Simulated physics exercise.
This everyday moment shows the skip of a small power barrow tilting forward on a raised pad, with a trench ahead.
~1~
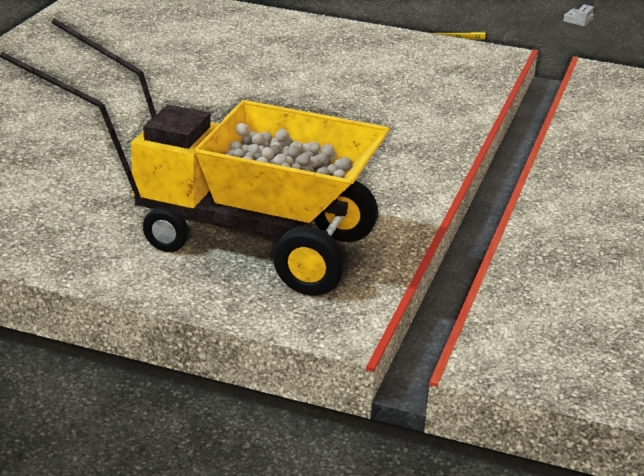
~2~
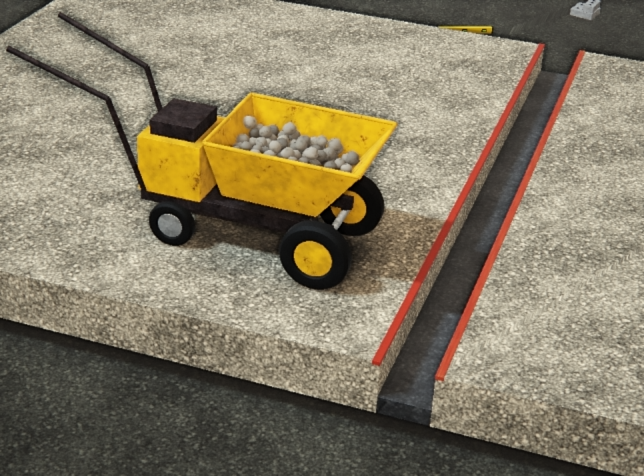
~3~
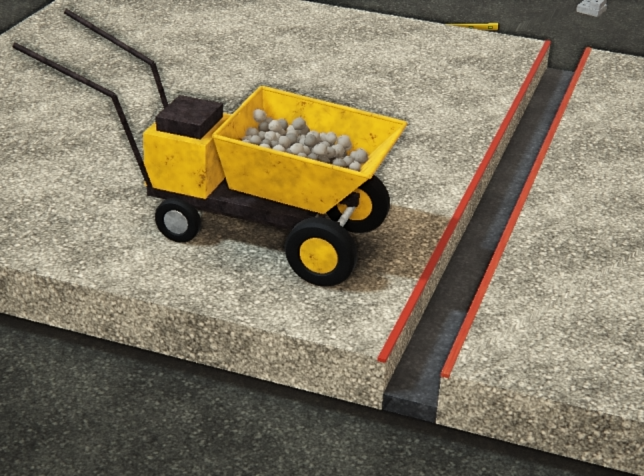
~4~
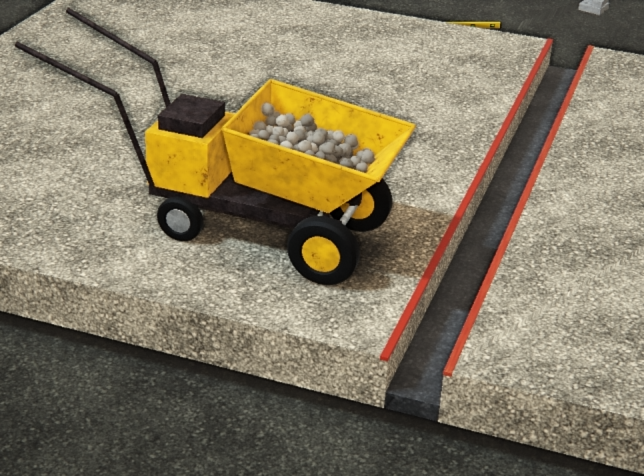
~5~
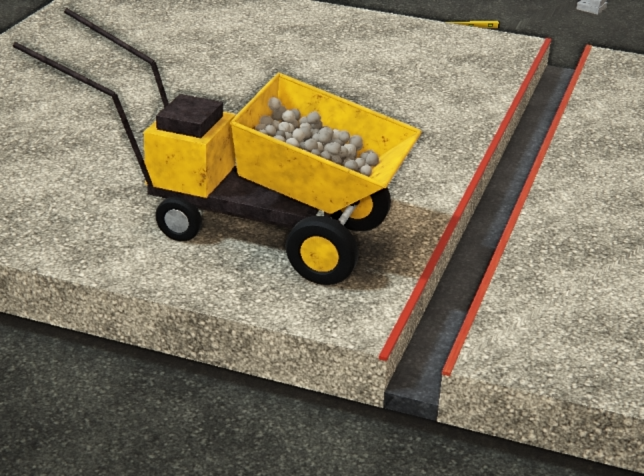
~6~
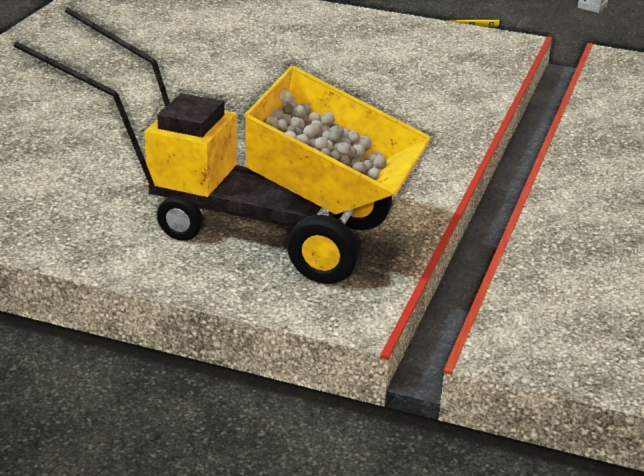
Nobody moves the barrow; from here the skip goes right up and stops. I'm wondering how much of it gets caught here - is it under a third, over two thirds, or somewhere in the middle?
The trench ends up with a part larger than two thirds.
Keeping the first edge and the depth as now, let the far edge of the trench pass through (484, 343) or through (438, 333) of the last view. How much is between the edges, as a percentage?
In order: 100 per cent, then 50 per cent.
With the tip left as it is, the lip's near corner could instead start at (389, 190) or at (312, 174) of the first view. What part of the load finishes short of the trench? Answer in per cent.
0 % and 20 %, in that order.
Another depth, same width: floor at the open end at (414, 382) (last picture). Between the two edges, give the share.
The share would be around 70 per cent.
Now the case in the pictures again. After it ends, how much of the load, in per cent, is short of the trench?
Close to 0 in a hundred.
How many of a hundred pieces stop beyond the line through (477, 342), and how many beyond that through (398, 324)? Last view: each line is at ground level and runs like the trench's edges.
Close to 10 and 100 per cent respectively.
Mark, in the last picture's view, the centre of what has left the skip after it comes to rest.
The centre comes to rest near (458, 296).
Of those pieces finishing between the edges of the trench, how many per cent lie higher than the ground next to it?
About 5 per cent.
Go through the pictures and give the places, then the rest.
Lip of the skip (351, 182), level; top of the load (275, 151), river pebbles; first edge of the trench (386, 336); far edge (448, 350), the trench under half as wide as the skip, and about as deep as wide, in the first frame.
Lip of the skip (359, 177), level; top of the load (275, 147), in the second frame.
Lip of the skip (369, 177), tipped barely; top of the load (284, 142), in the third frame.
Lip of the skip (378, 180), tipped a little; top of the load (282, 142), in the fourth frame.
Lip of the skip (384, 186), tipped a little; top of the load (287, 138), in the fifth frame.
Lip of the skip (395, 193), tipped clearly; top of the load (283, 134); first edge of the trench (401, 324); far edge (462, 338), in the sixth frame.
Just after the last frame, skip tipped steeply; every one in the skip.
A moment on, skip tipped steeply; the larger part in the skip; about a tenth in or heaped over the trench; just a few falling.
Further on, skip tipped right over; about a tenth in the skip; the larger part in or heaped over the trench; about a tenth beyond it.
When it is over, skip tipped right over; the larger part in or heaped over the trench; about a tenth beyond it.
